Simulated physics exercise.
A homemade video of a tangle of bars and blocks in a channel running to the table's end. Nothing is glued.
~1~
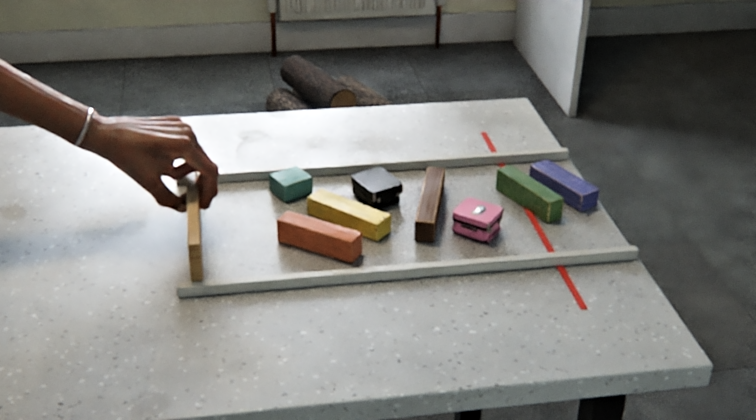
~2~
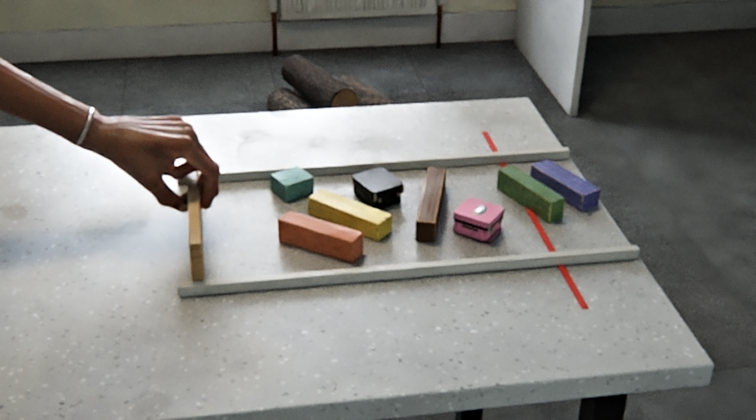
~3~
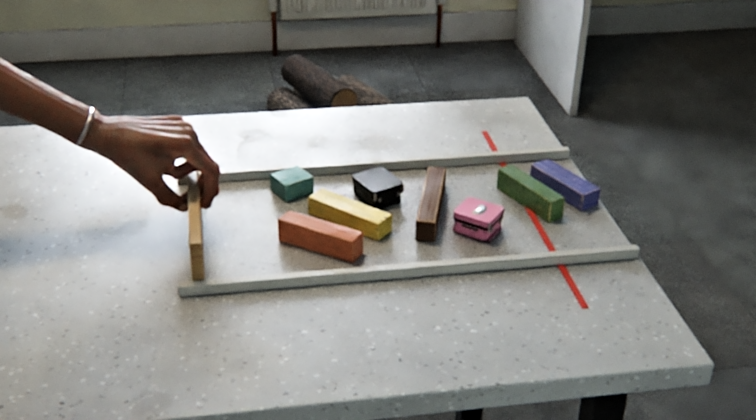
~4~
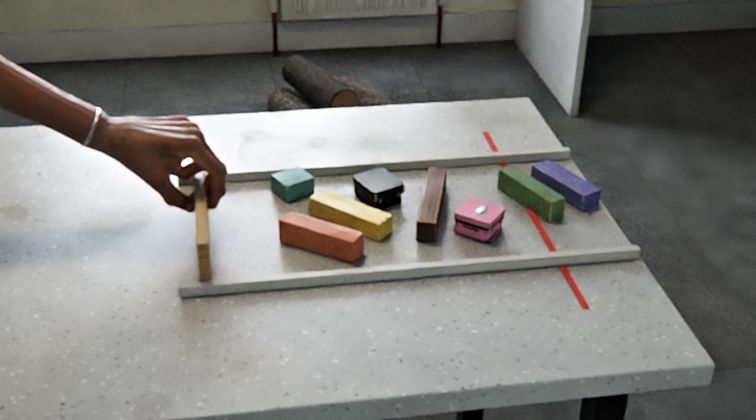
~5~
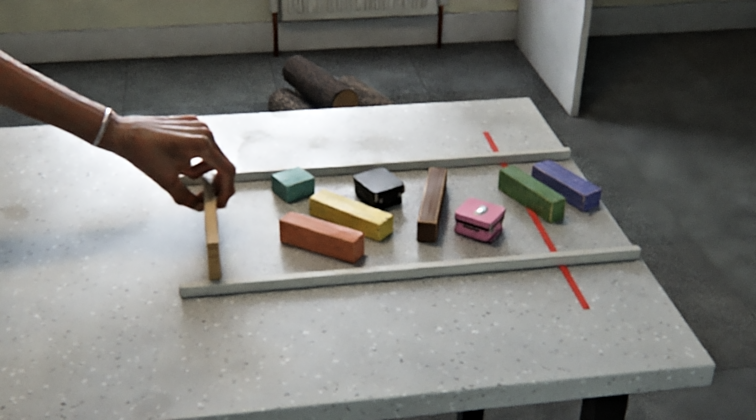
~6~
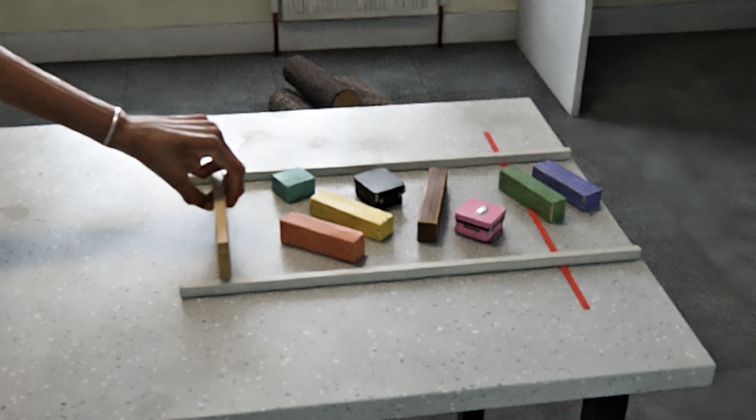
On a speckled table, a hand slides an upright board slightly right toward still, colourful blocks.
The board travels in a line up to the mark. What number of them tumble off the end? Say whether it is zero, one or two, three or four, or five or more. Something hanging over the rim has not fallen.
I would say three or four.
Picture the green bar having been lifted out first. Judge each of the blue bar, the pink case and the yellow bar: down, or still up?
Note: Blue bar is off by the end; pink case is off by the end; yellow bar is on by the end.
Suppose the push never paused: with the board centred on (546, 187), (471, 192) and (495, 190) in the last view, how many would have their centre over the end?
4, 0, 1.
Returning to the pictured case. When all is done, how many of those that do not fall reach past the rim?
That'd be 1.
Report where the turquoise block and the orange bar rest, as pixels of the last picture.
I'd say approximately (527, 169) and then (557, 226).
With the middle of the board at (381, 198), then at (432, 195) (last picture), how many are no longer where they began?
First position 6; second position 7.
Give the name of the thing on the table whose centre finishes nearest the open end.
Brown stick.
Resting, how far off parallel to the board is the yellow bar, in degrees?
Somewhere near 20 degrees, I'd say.
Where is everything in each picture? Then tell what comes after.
The first picture shows blue bar (563, 185); green bar (529, 193); pink case (477, 221); board (194, 212); tape (527, 208).
The second picture shows green bar (530, 193); brown stick (431, 203).
The third picture shows pink case (478, 221); yellow bar (350, 214).
The fourth picture shows blue bar (565, 185); orange bar (321, 237).
The fifth picture shows green bar (531, 193); turquoise block (293, 184).
The sixth picture shows blue bar (566, 185); green bar (531, 193); pink case (480, 222); board (220, 210); tape (529, 208).
Early on, none off yet; blue bar at rest near (566, 185); green bar at rest near (531, 193); pink case at rest near (480, 222).
A while later, none off yet; blue bar at rest near (566, 185); green bar travelled a little near (544, 193); pink case travelled about its own width near (538, 219).
Finally, the number that fall off is three or four; lost, pink case, green bar and blue bar.
